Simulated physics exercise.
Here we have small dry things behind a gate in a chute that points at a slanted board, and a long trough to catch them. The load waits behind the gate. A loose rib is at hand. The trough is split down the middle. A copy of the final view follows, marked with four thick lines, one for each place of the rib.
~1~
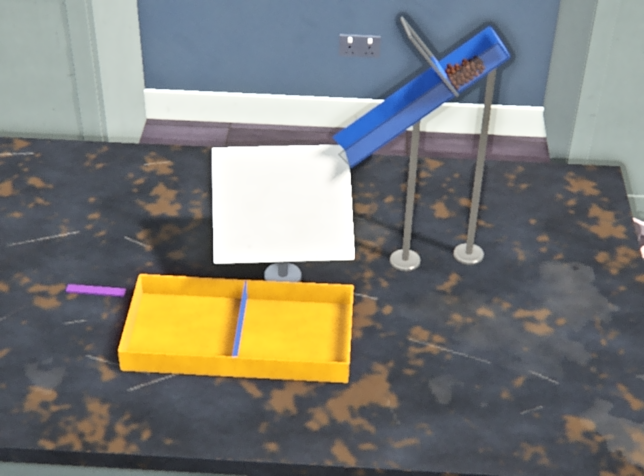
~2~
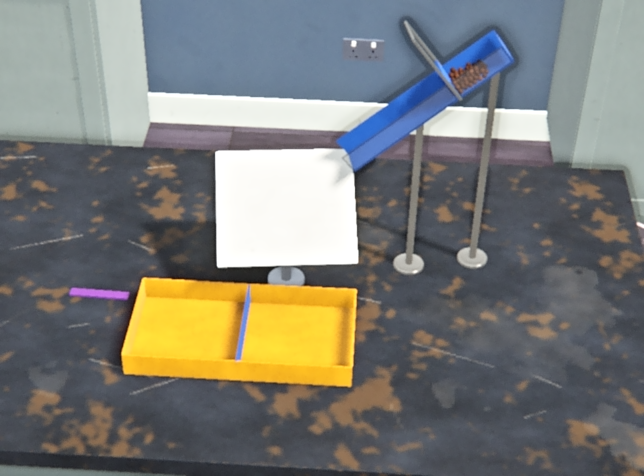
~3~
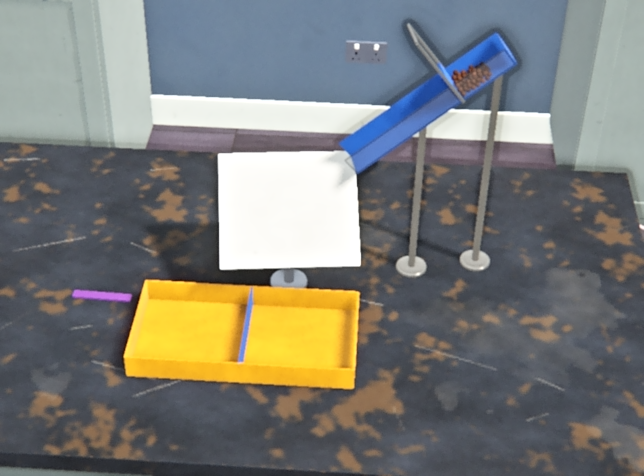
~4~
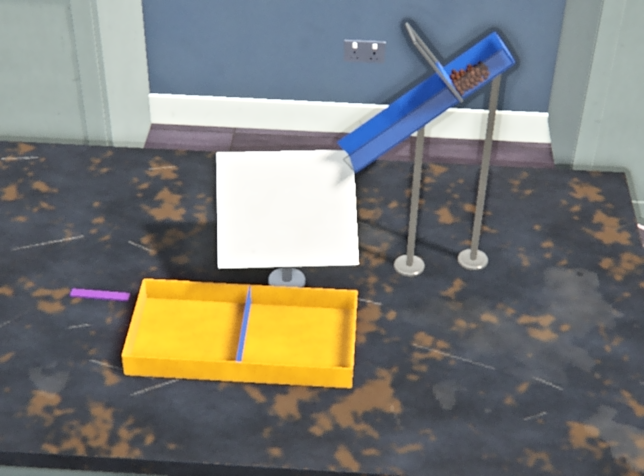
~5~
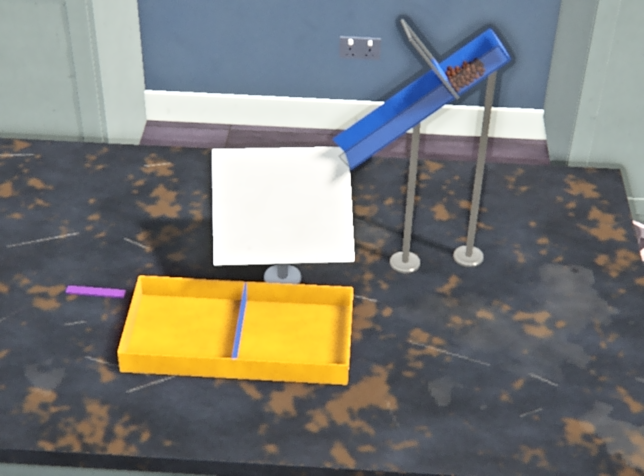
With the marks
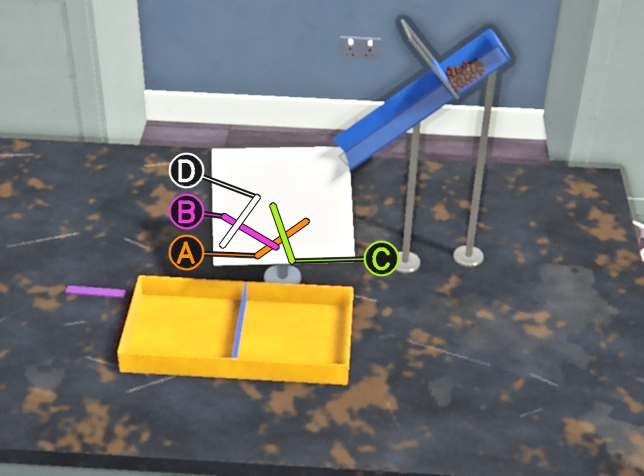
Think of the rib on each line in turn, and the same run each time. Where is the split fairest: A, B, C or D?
D.
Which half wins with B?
More lands on the right.
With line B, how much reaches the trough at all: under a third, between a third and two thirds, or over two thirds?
Over two thirds.
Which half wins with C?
Right.
On the marked copy, line A from (306, 221) to (257, 255); line B from (224, 216) to (276, 247); line C from (273, 205) to (292, 261); line D from (257, 197) to (222, 245).
If A is chosen, of what is caught, nearly all in the left half, a small part in the right.
If B is chosen, of what is caught, a stray few in the left half, nearly all in the right.
If C is chosen, of what is caught, a stray few in the left half, nearly all in the right.
If D is chosen, of what is caught, about a third in the left half, about two thirds in the right.
